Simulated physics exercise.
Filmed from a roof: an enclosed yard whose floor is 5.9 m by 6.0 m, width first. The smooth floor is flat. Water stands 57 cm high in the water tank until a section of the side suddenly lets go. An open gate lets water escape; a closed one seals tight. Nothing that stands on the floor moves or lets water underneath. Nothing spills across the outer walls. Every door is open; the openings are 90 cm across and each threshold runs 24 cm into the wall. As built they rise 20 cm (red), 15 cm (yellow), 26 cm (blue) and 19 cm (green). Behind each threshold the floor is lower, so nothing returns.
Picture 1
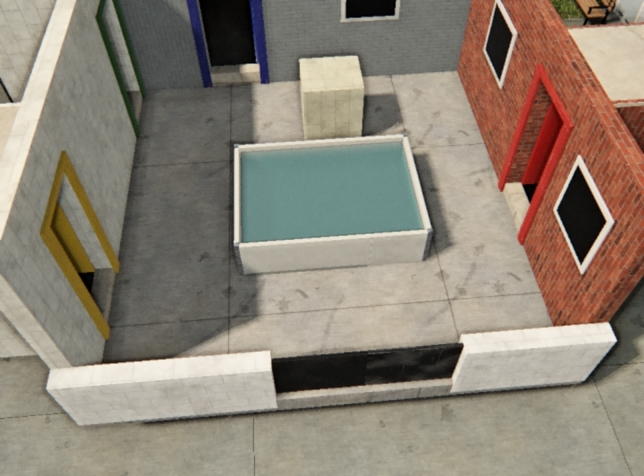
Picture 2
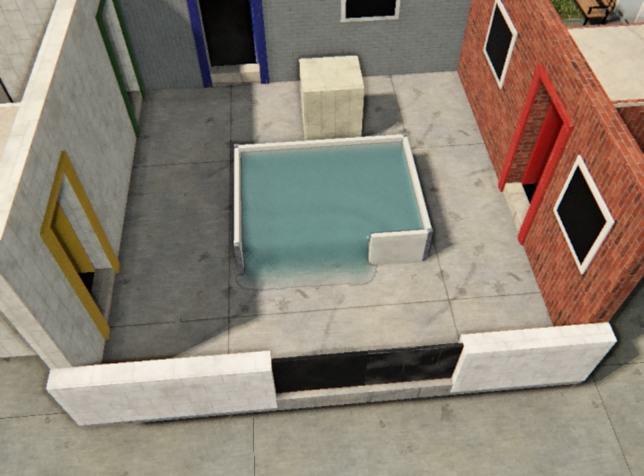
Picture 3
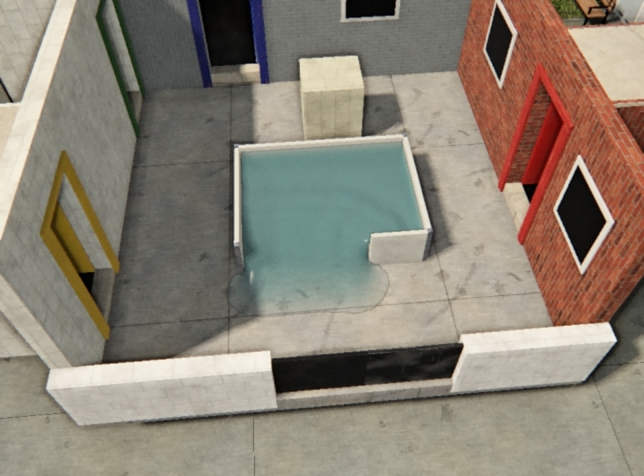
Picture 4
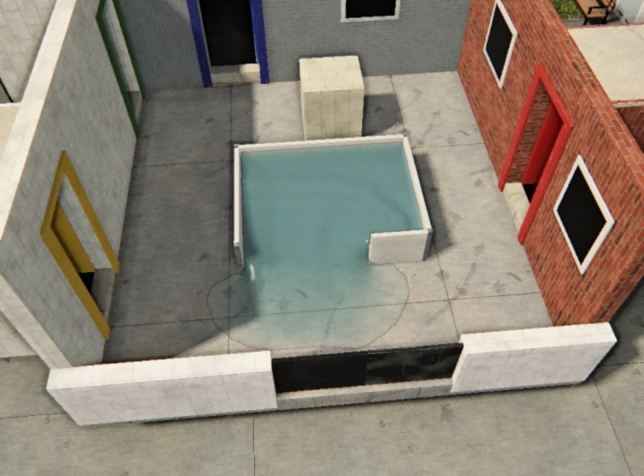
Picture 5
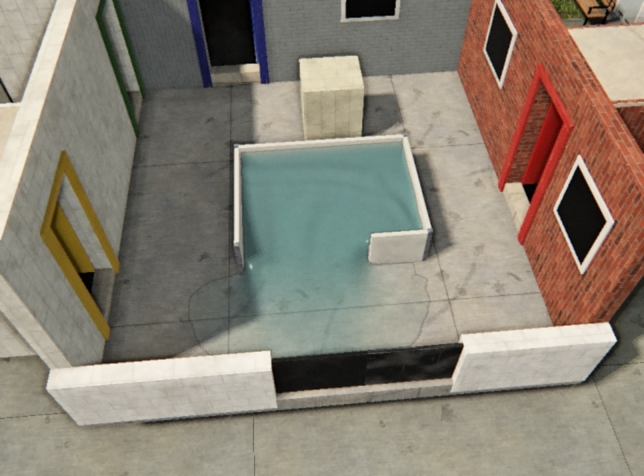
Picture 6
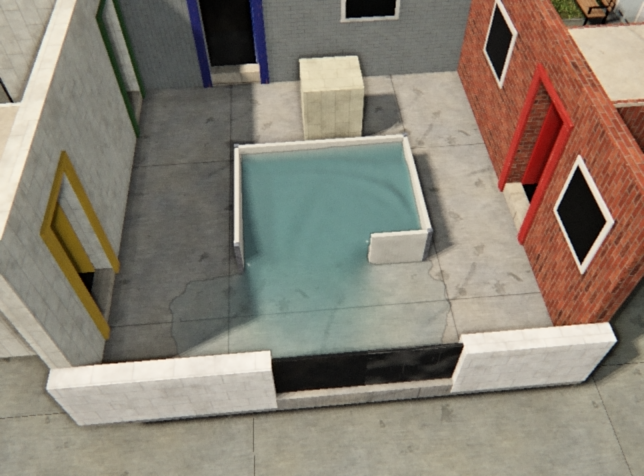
Water poured out of a wide gap in the front of the white-walled tank and spread across the grey yard floor toward the low front wall, fanning out left and right as it thinned.
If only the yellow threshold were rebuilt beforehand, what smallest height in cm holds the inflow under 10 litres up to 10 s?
Some 19 cm above the ground.
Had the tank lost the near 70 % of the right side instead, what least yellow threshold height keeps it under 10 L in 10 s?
About 14.0 cm.
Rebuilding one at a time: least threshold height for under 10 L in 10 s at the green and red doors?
About 10.5 cm at green and 6.5 cm at red.
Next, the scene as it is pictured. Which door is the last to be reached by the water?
Last comes the blue one.
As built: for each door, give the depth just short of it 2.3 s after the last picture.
In cm: Red 8, yellow 21, blue 0, green 0.
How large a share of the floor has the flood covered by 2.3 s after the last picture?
About 50 per cent.
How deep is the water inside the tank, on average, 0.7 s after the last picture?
About 36 cm.
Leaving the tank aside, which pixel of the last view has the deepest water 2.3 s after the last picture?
At about (113, 395).
Then, 0.7 s after the last picture water covers 20 % of the floor, deepest (43 cm) near (288, 380); it has not reached the yellow door.
Then, 2.3 s after the last picture water covers 50 % of the floor, deepest (36 cm) near (113, 395); 21 cm at the yellow door, 6 litres in over its 15 cm threshold.
Then, 9.3 s after the last picture water covers 95 % of the floor, deepest (16 cm) near (384, 158); 7 cm at the yellow door, 26 litres in over its 15 cm threshold.
At the yellow door as built, the water peaked near 21 cm, 2.3 s after the last picture.
With a threshold of 16.5 cm, 18 litres would have come in within the 10 s; with 22.5 cm, 3 litres. So under 10 litres takes about 19 cm.
